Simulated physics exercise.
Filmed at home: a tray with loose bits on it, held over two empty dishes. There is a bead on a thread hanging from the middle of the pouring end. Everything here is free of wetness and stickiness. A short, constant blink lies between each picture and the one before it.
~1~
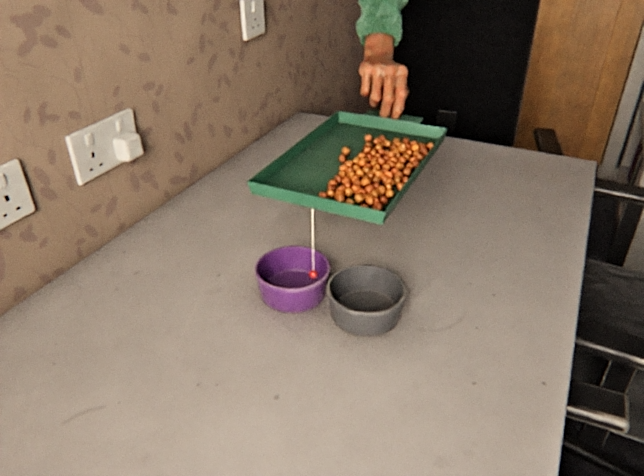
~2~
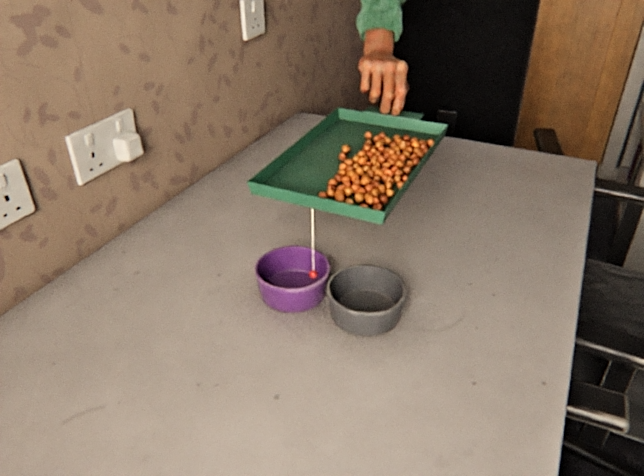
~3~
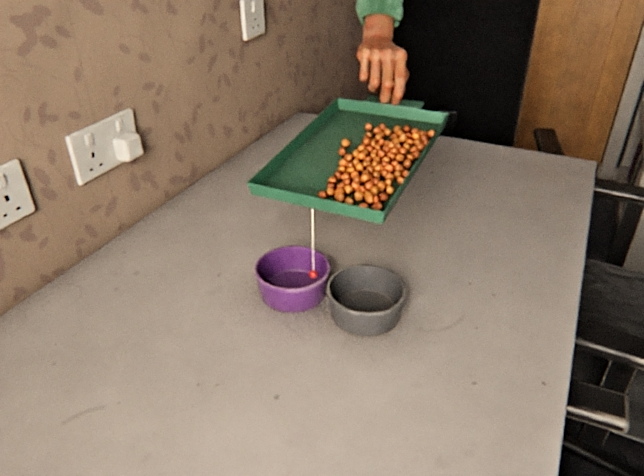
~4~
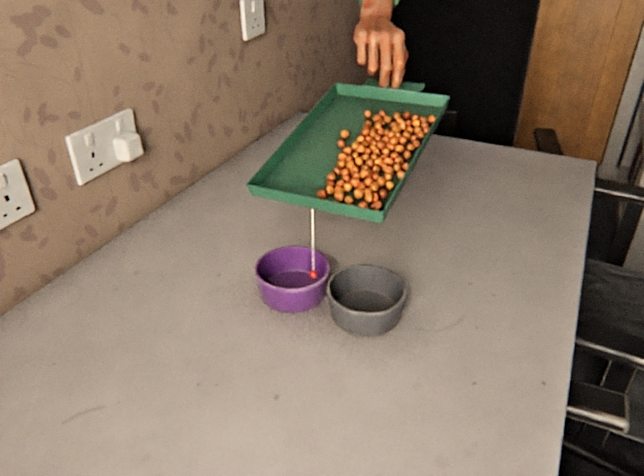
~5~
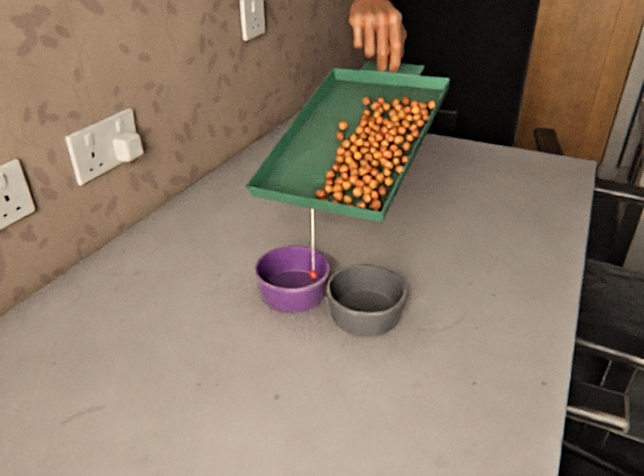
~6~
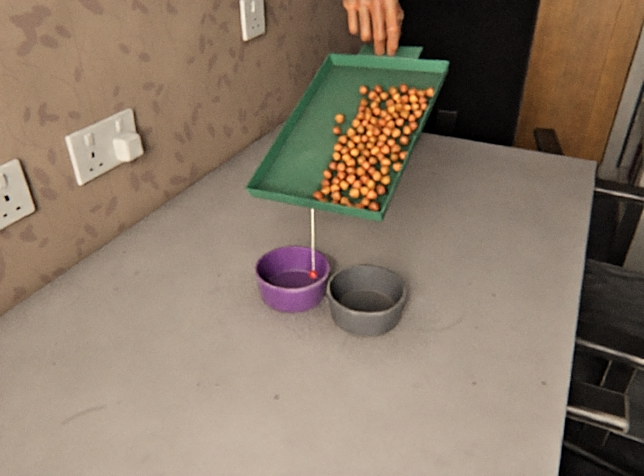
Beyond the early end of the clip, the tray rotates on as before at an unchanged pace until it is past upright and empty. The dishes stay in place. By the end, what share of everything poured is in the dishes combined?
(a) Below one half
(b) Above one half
Below one half (a).
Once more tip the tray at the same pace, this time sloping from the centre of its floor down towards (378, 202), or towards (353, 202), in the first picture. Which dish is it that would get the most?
Case one goes to the right-side dish, case two to the right-side dish.
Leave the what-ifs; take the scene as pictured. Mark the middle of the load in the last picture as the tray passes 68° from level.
At about (315, 174).
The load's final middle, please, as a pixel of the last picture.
Last view, centre at rest - approx. (271, 341).
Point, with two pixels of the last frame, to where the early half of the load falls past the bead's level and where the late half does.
Near (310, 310) to start, and near (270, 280) afterwards.
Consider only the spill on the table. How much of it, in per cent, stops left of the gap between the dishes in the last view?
I'd put it at around 90 per cent.
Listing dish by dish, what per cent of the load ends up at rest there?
Roughly 0 in a hundred end in the left dish and roughly 0 in a hundred in the right dish.
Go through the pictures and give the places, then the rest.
The first frame shows corners of the pouring end near (251, 181) and (383, 211), level; middle of the load near (377, 168), hazelnuts; left dish near (275, 297); right dish near (351, 321); bead on its thread near (313, 274).
The second frame shows corners of the pouring end near (251, 181) and (383, 210), level; middle of the load near (377, 166).
The third frame shows corners of the pouring end near (250, 182) and (382, 210), tipped barely, lowest at the left corner; middle of the load near (377, 161).
The fourth frame shows corners of the pouring end near (249, 183) and (382, 210), tipped a little, lowest at the left corner; middle of the load near (377, 153).
The fifth frame shows corners of the pouring end near (249, 185) and (381, 211), tipped clearly, lowest at the left corner; middle of the load near (376, 145).
The sixth frame shows corners of the pouring end near (248, 187) and (380, 211), tipped clearly, lowest at the left corner; middle of the load near (373, 140), near a quarter on the move; left dish near (275, 297); right dish near (351, 321).
Shortly afterwards, tray tipped steeply; all but a few on the tray; only a few in the air.
Next, tray tipped past a quarter turn; the bulk on the tray; a little outside both; near a quarter in the air.
Some moments later, tray tipped past a quarter turn; the whole lot outside both.
In the end, tray tipped past a quarter turn; none at all in the right dish; none at all in the left dish; the whole lot outside both.
